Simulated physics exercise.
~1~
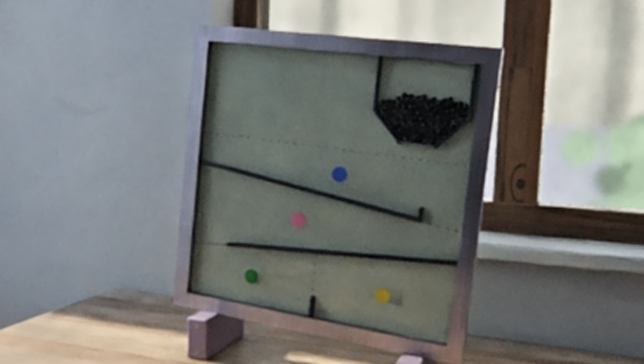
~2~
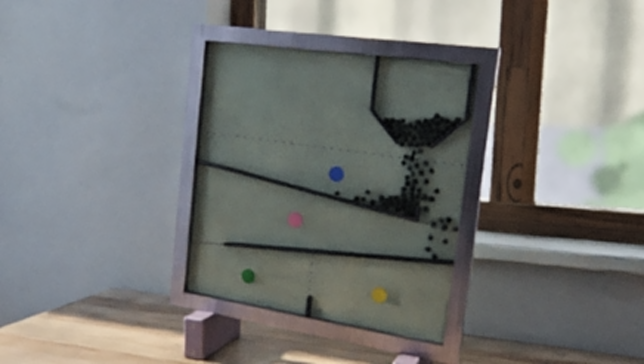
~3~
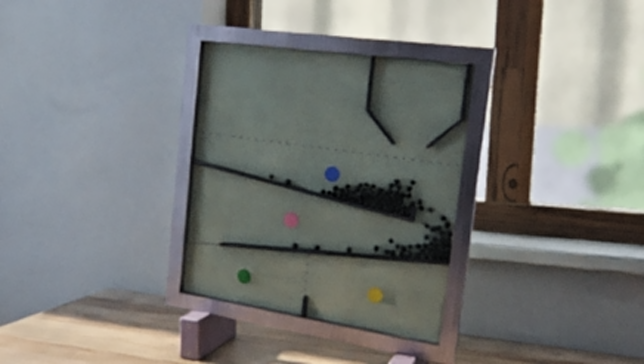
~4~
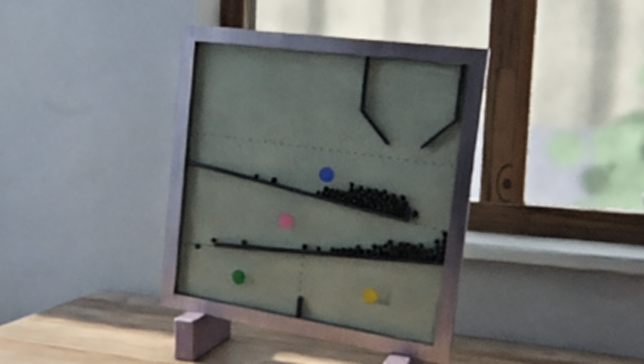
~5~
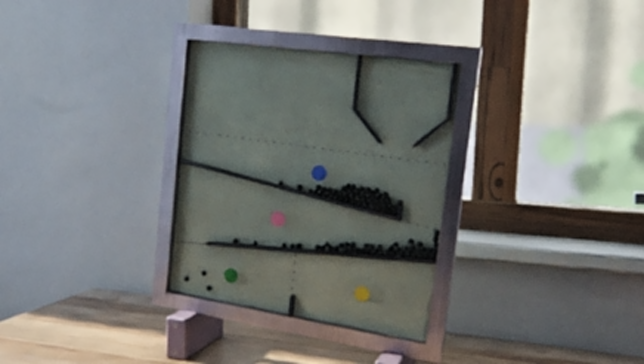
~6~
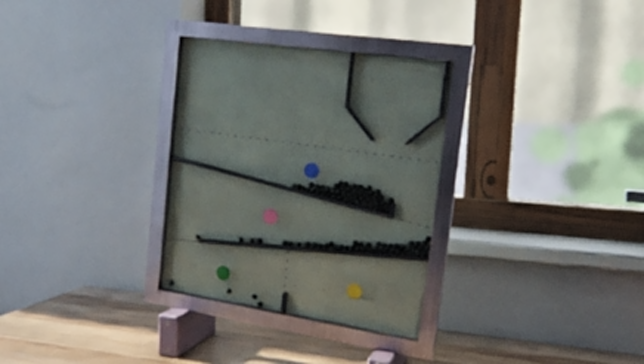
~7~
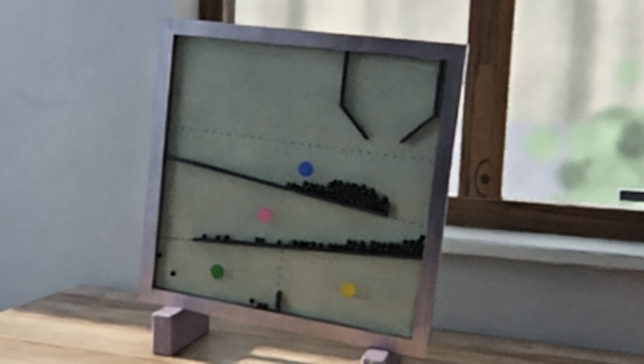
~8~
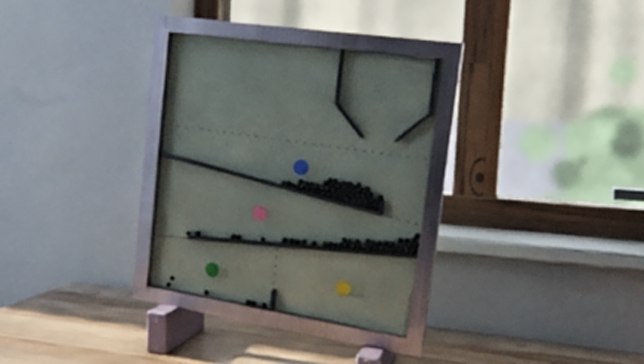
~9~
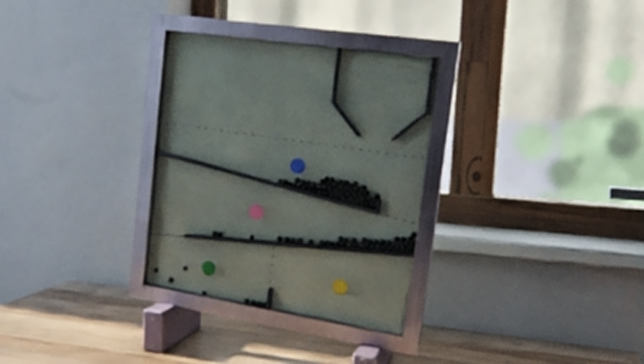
On a wooden table beside a window stands a flat framed panel with black beads heaped in a hopper at its upper right. The beads pour from the hopper's open bottom onto a sloping ledge near the blue dot, and some spill past its right end. The hopper empties as a second heap spreads leftward along the lower ledge. A few beads drop off that ledge's left end and scatter around the green dot. At the end, two long heaps rest on the ledges, a few beads lie at the lower left, and the yellow dot's area looks empty.
